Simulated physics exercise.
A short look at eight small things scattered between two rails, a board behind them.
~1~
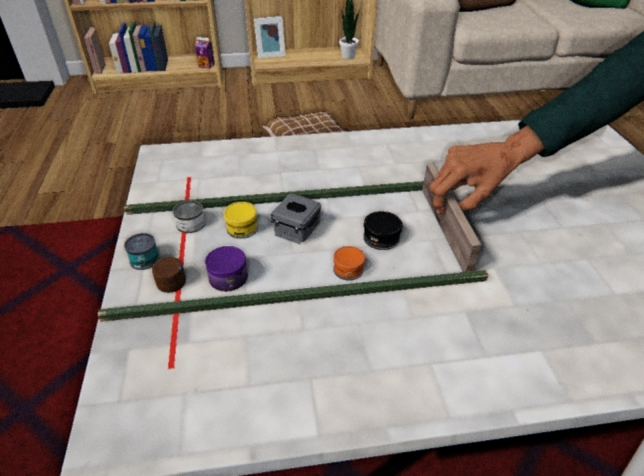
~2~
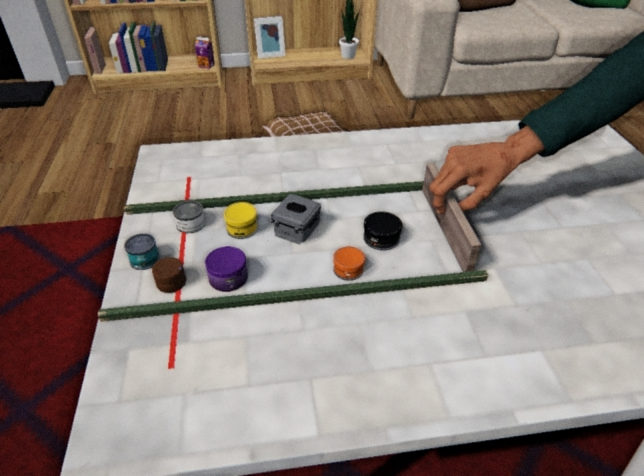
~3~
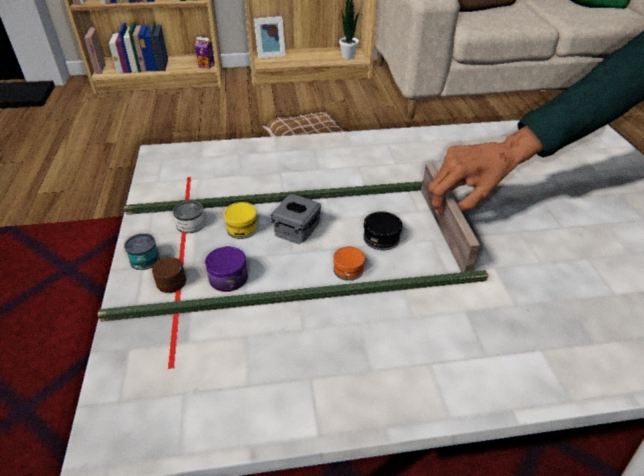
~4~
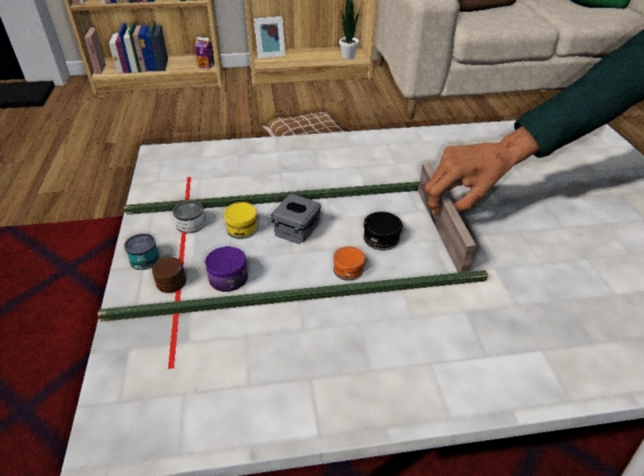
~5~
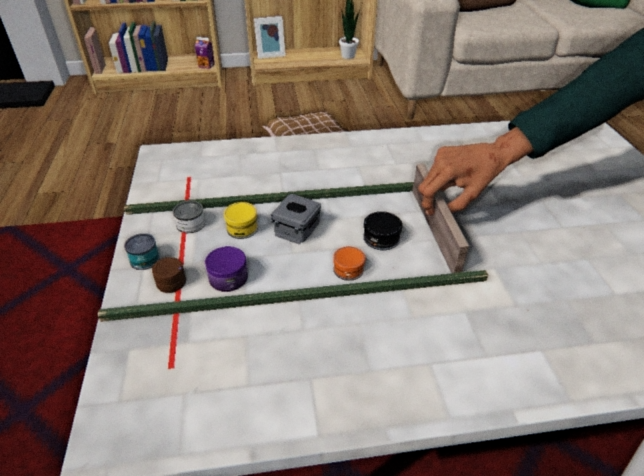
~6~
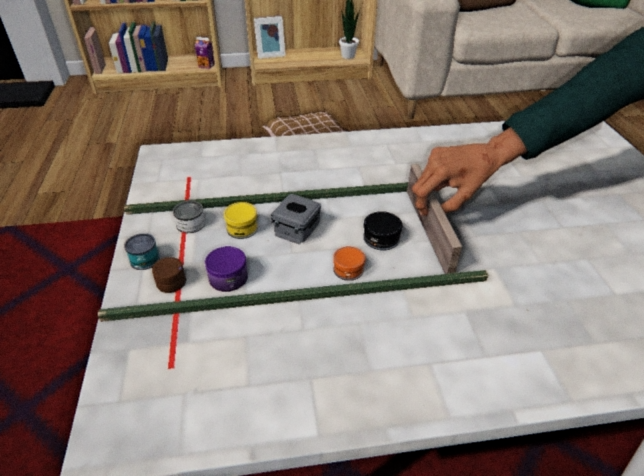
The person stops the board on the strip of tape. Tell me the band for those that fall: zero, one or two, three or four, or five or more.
The number that fall off is one or two.
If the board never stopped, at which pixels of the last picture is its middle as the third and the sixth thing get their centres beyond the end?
Its middle is around (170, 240) and later (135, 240).
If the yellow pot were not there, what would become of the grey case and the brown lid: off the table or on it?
The grey case stays on, the brown lid is lost.
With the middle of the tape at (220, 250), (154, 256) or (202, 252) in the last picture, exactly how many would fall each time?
The counts: 0, 5 and 0.
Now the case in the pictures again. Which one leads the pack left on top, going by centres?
That is the turquoise tin.
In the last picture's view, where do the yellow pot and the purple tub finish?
About (124, 235), and the other about (125, 276).
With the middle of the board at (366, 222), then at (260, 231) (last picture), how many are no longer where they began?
The counts are 1 and 6.
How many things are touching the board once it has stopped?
In contact: 3.
Soon after, none off yet; turquoise tin at rest near (142, 252); brown lid at rest near (169, 275); white tin at rest near (189, 217).
By the end, the number that fall off is one or two; fallen, brown lid.
